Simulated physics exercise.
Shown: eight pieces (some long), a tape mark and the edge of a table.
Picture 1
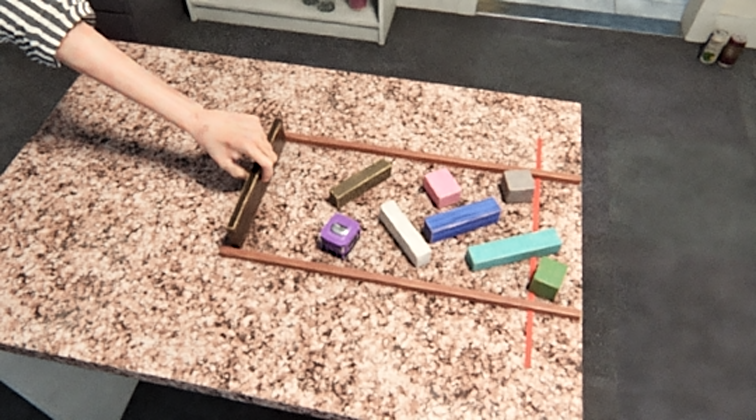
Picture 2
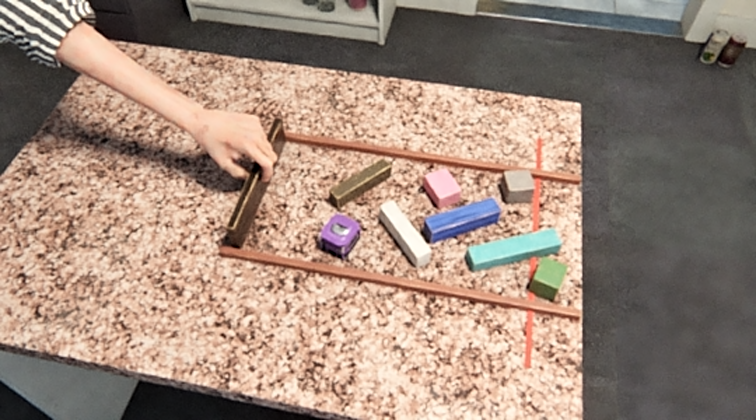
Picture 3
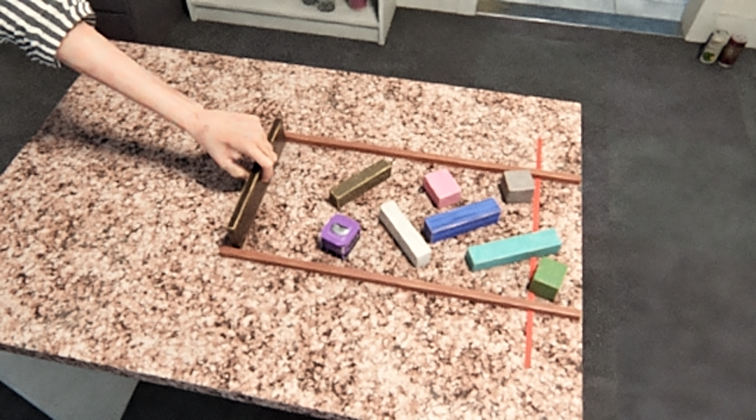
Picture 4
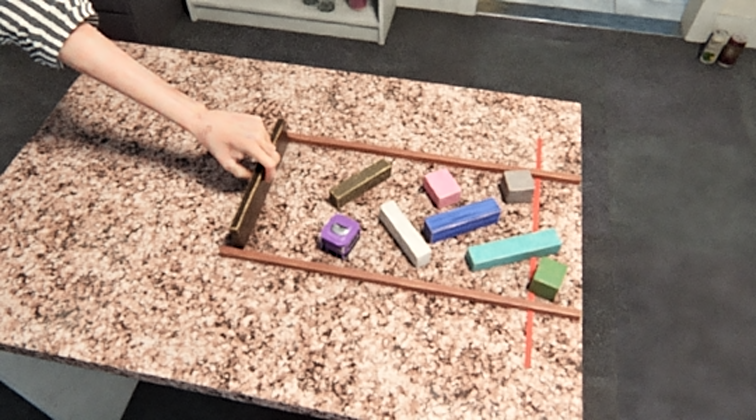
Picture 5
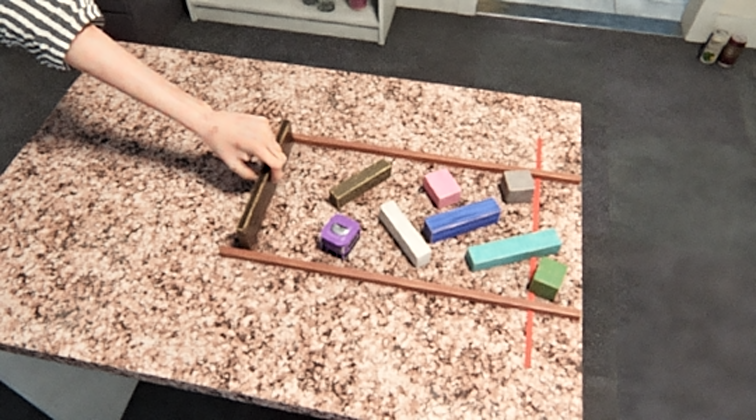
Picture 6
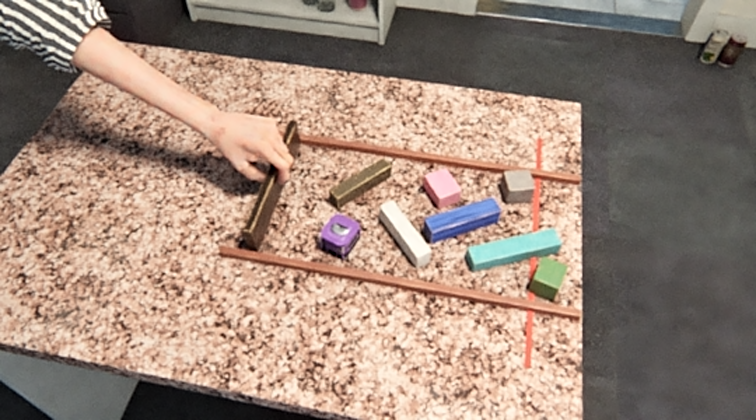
In the video, a hand holds a dark board upright at the left end of two wooden rails on a speckled table and slides it slightly right, while the eight colourful blocks and bars between the rails stay still.
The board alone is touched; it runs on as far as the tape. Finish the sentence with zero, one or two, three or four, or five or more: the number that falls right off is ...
The number that falls right off is three or four.
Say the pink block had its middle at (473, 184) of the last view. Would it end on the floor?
I reckon from there it stays aboard.
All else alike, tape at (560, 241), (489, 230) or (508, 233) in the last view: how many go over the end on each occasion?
It would be 6, then 0, then 1.
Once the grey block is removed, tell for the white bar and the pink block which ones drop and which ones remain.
As for the white bar, it is left in place; as for the pink block, it is left in place.
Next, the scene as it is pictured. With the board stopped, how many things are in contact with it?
That makes 2.
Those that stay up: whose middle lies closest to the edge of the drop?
Going by centres, it is the white bar.
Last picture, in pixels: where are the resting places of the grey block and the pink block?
Final centres, in order: Near (567, 187), near (565, 215).
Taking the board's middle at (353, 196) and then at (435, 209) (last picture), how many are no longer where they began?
Answer - first 2, then 6.
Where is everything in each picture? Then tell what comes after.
In the first frame, green block (548, 279); turquoise bar (514, 250); grey block (518, 187); board (259, 181); tape (535, 237).
In the second frame, turquoise bar (514, 250); black bar (361, 183).
In the third frame, grey block (517, 187); blue stick (462, 220).
In the fourth frame, green block (548, 279); board (262, 181).
In the fifth frame, turquoise bar (514, 250); pink block (442, 189).
In the sixth frame, green block (548, 279); turquoise bar (514, 250); grey block (517, 187); board (274, 183); tape (535, 237).
Early on, none off yet; green block at rest near (548, 279); turquoise bar at rest near (514, 250); grey block at rest near (517, 187).
Finally, the number that fall off is three or four; lost, blue stick, turquoise bar and green block.
